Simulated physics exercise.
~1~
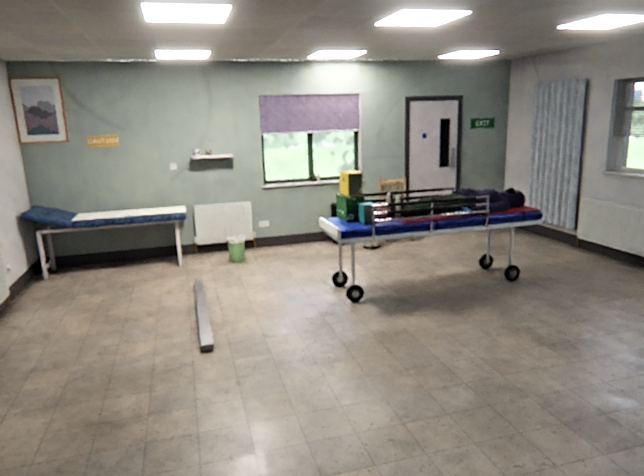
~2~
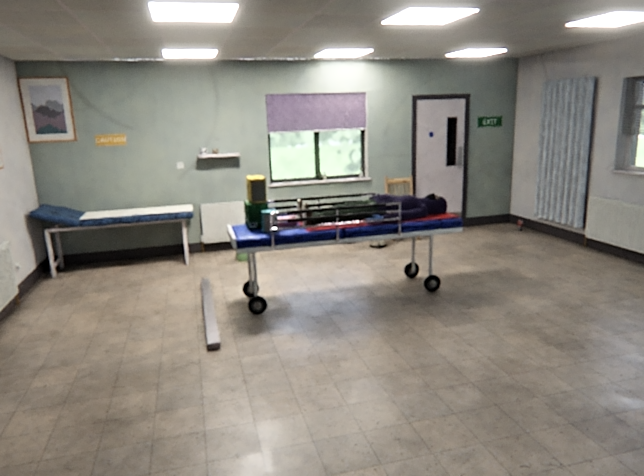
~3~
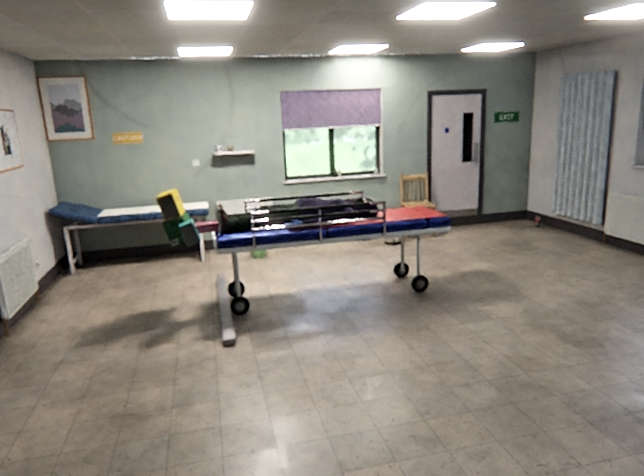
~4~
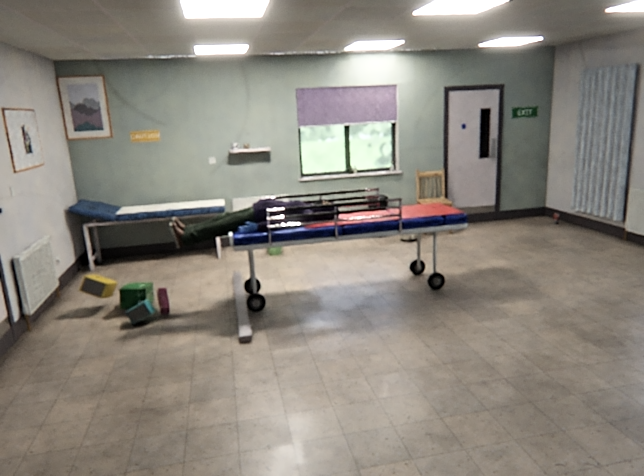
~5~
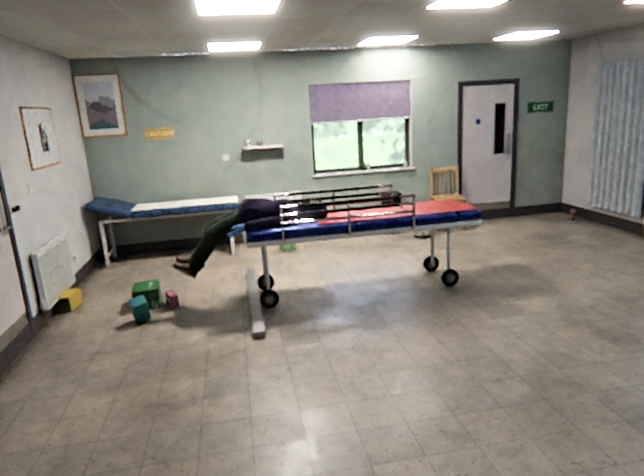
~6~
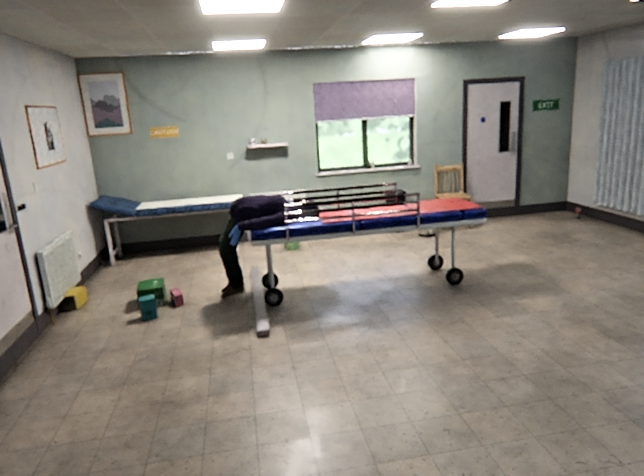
A person on a stretcher rolling left slides feet-first off its end after boxes tumble down.
